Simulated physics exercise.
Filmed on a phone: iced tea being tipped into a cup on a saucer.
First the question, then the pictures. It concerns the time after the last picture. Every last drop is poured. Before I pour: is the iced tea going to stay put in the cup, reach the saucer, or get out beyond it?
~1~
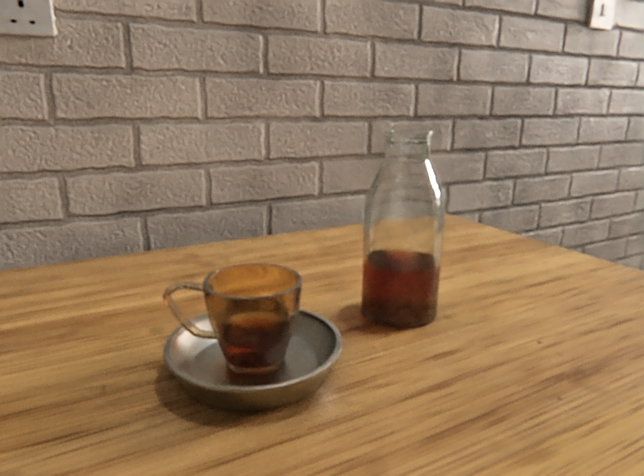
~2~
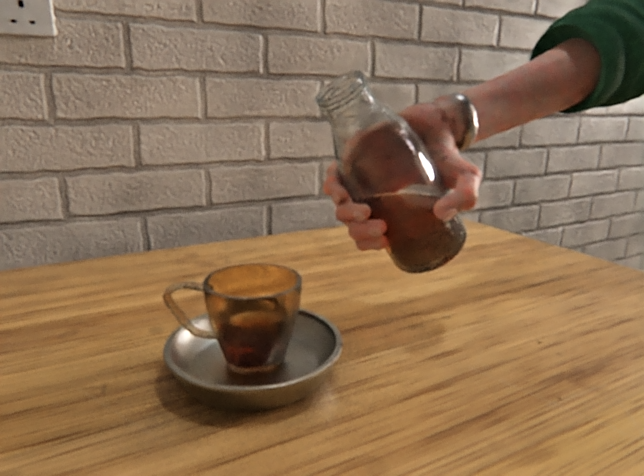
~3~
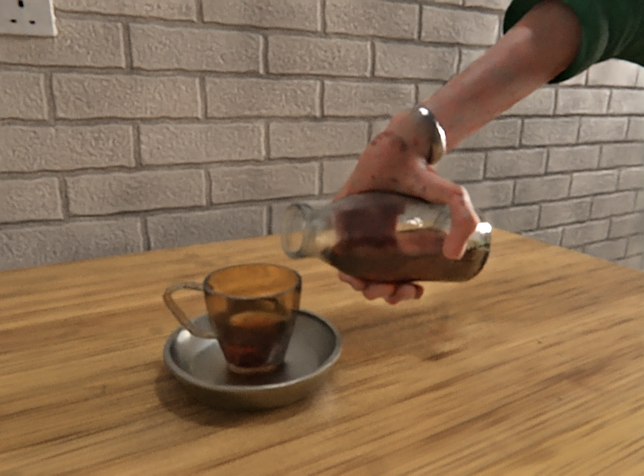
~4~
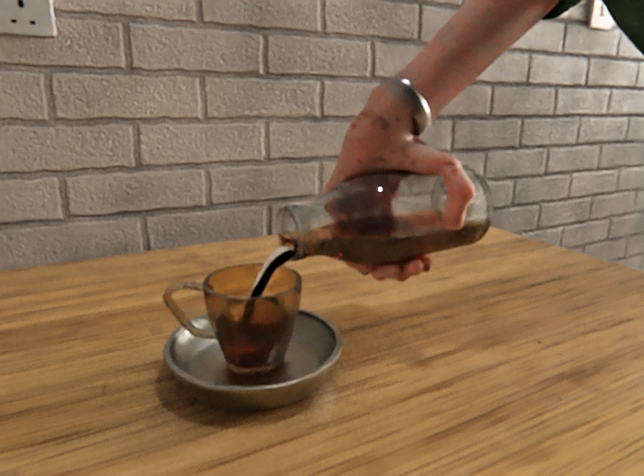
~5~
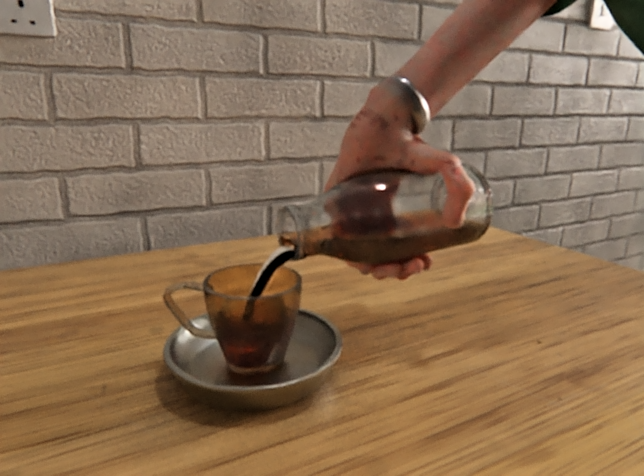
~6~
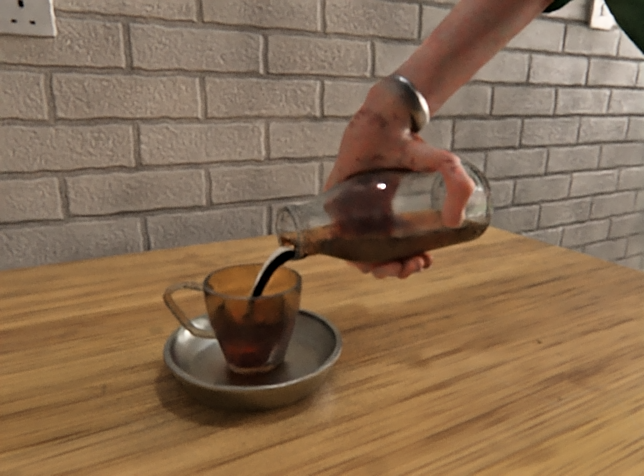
Chances are the saucer will be needed and will do.
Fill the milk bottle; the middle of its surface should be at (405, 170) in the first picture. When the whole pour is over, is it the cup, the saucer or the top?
Outcome: Overflow to the top.
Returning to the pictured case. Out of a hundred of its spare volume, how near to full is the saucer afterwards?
Close to 30%.
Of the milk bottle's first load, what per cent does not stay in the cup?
30 %, more or less.
Soon after, the cup is nearly full; the saucer is dry.
Later, the cup is full to the brim; the saucer is wet, with room to spare.
In the end, the cup is full to the brim; the saucer is wet, with room to spare.
